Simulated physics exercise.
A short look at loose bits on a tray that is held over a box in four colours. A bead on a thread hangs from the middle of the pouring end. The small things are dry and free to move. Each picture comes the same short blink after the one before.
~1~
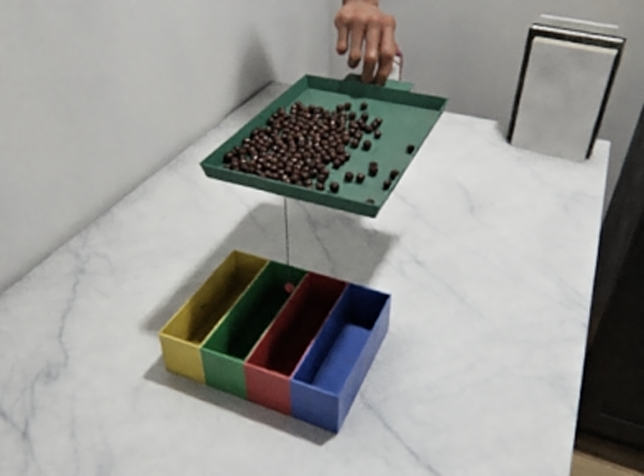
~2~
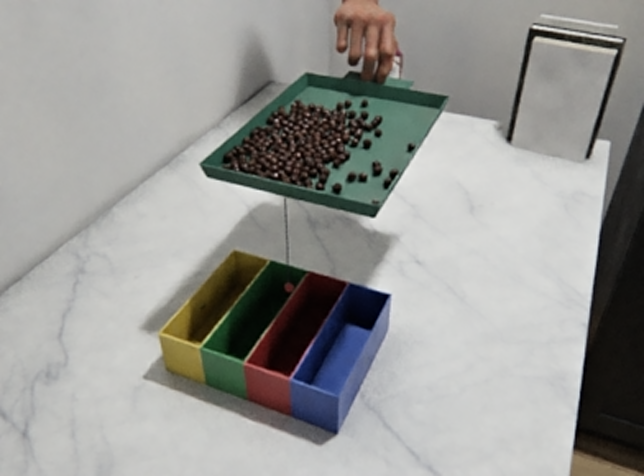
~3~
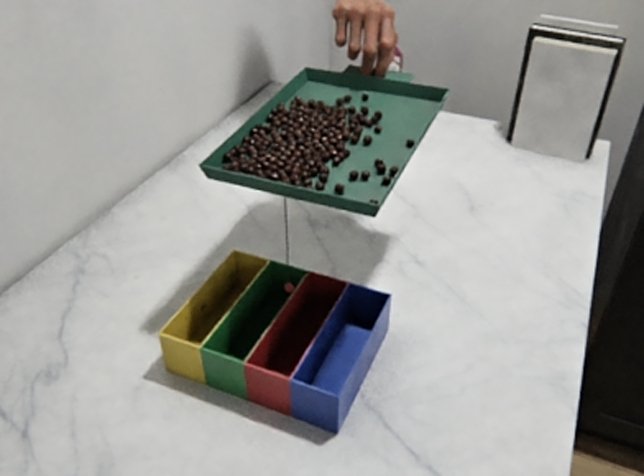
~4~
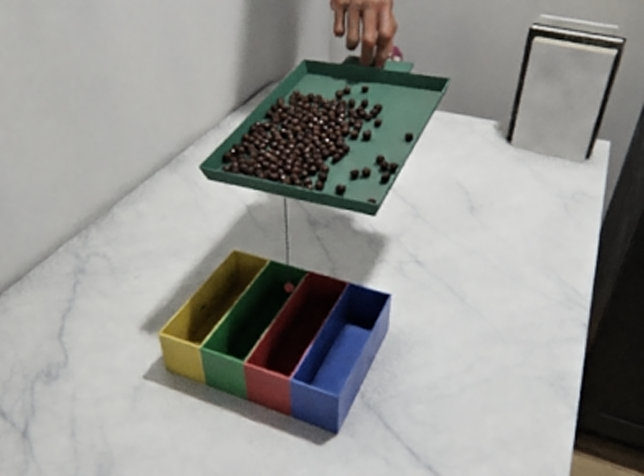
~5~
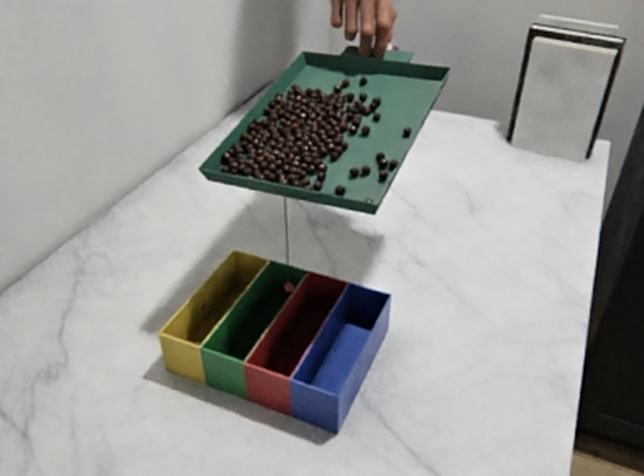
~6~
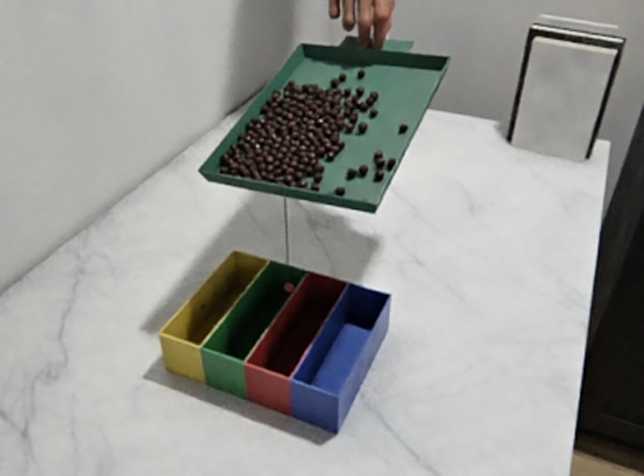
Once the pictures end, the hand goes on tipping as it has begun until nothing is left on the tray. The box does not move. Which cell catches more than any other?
The yellow cell gets the most.
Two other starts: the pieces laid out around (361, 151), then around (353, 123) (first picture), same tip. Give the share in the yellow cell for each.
First some 50, then 50 per cent.
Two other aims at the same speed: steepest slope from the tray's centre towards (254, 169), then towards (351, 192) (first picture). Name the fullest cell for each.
First the yellow cell, then blue.
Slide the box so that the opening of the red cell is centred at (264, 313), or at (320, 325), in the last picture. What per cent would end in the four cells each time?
About 100 and 50 per cent.
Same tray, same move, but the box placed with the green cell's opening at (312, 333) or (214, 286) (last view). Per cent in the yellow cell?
The first gives 10 %, the second 10 %.
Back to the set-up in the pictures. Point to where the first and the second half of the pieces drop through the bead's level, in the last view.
The first part at (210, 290); the rest at (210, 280).
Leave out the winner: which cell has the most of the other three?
It is the green one.
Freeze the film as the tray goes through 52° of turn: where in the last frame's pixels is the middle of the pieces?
At about (257, 157).
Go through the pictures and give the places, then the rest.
The first frame shows corners of the pouring end at (205, 162) and (376, 202), level; middle of the load at (301, 146), chocolate balls; bead on its thread at (289, 288); yellow cell at (182, 355); green cell at (224, 370); red cell at (268, 386); blue cell at (315, 403).
The second frame shows corners of the pouring end at (205, 162) and (376, 202), level; middle of the load at (301, 145).
The third frame shows corners of the pouring end at (205, 164) and (375, 202), tipped barely, lowest at the left corner; middle of the load at (301, 143).
The fourth frame shows corners of the pouring end at (204, 165) and (375, 201), tipped a little, lowest at the left corner; middle of the load at (300, 140).
The fifth frame shows corners of the pouring end at (204, 167) and (374, 200), tipped a little, lowest at the left corner; middle of the load at (299, 137).
The sixth frame shows corners of the pouring end at (204, 168) and (373, 200), tipped a little, lowest at the left corner; middle of the load at (296, 136), most on the move; yellow cell at (182, 355); green cell at (224, 370); red cell at (268, 386); blue cell at (315, 403).
Soon after the last picture, tray tipped steeply; nearly all on the tray; a small part falling or outside the box.
A little later, tray tipped right over; a small part on the tray; about a third in the yellow cell; about a quarter in the green cell; a stray few in the red cell; a stray few in the blue cell; about a third falling or outside the box.
Later still, tray tipped past a quarter turn; about half in the yellow cell; about a quarter in the green cell; a stray few in the red cell; a stray few in the blue cell; about a quarter falling or outside the box.
By the end, tray tipped past a quarter turn; about half in the yellow cell; about a quarter in the green cell; a stray few in the red cell; a stray few in the blue cell; about a quarter outside the box.
